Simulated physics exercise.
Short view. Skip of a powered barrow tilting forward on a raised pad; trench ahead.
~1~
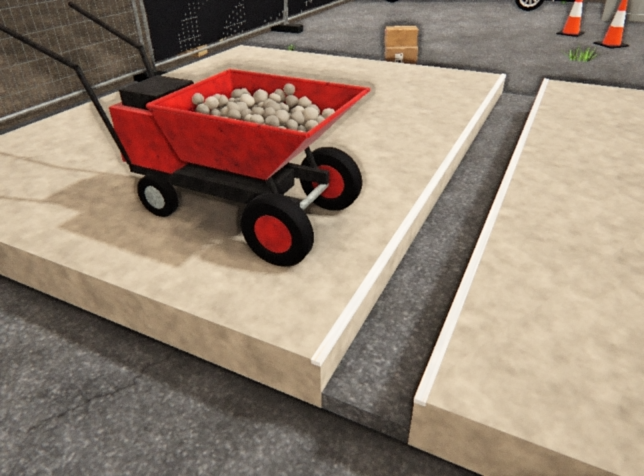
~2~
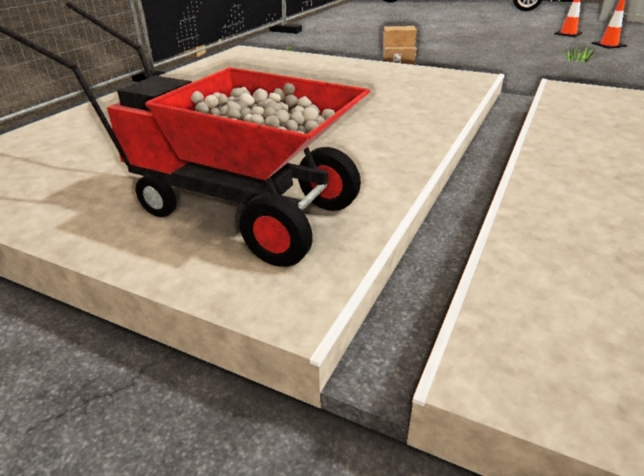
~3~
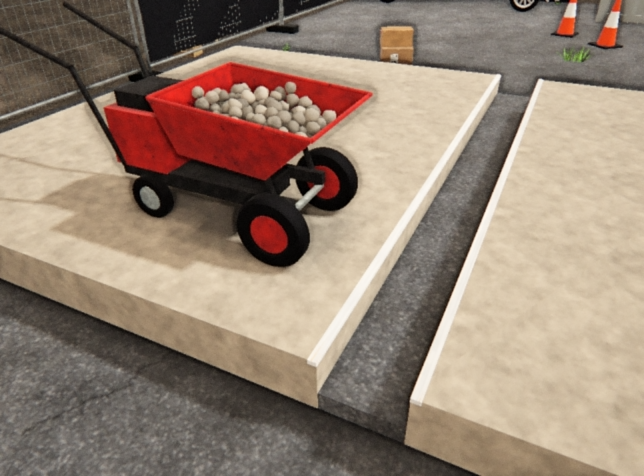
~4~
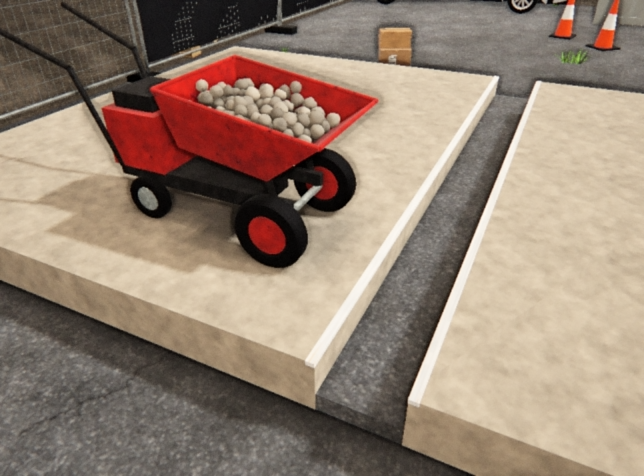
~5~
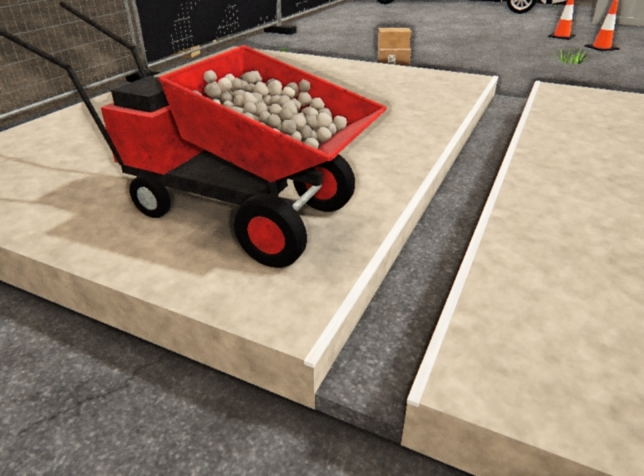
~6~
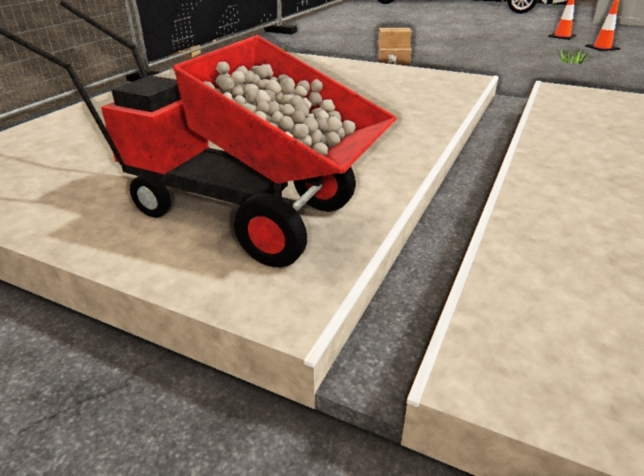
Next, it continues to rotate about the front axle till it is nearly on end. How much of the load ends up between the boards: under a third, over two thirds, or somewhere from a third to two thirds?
Over two thirds.
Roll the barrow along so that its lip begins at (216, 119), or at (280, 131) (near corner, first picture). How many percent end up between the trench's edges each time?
About 20 per cent for the first spot and about 90 per cent for the second.
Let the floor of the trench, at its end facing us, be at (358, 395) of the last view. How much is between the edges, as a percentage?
The share would be around 60 in a hundred.
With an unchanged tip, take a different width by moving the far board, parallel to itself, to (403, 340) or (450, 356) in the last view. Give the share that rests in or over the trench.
Estimated share: Try 1 approx. 60 in a hundred, try 2 approx. 100 in a hundred.
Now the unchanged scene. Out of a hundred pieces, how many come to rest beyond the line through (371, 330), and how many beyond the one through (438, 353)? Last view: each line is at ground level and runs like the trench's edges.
Estimate, first then second: 70 %, 0 %.
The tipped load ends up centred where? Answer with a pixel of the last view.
It settles centred around (422, 283).
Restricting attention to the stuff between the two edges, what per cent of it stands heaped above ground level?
My estimate would be close to 5 per cent.
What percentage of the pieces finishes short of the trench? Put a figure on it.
I'd estimate about 0 per cent of the load.
Soon after the last picture, skip tipped steeply; all in the skip.
A little later, skip tipped right over; about half in the skip; about half in or heaped over the trench; a stray few beyond it; a stray few falling.
Later still, skip tipped right over; a small part in the skip; nearly all in or heaped over the trench; a small part beyond it.
At rest, skip tipped right over; a stray few in the skip; nearly all in or heaped over the trench; a small part beyond it.
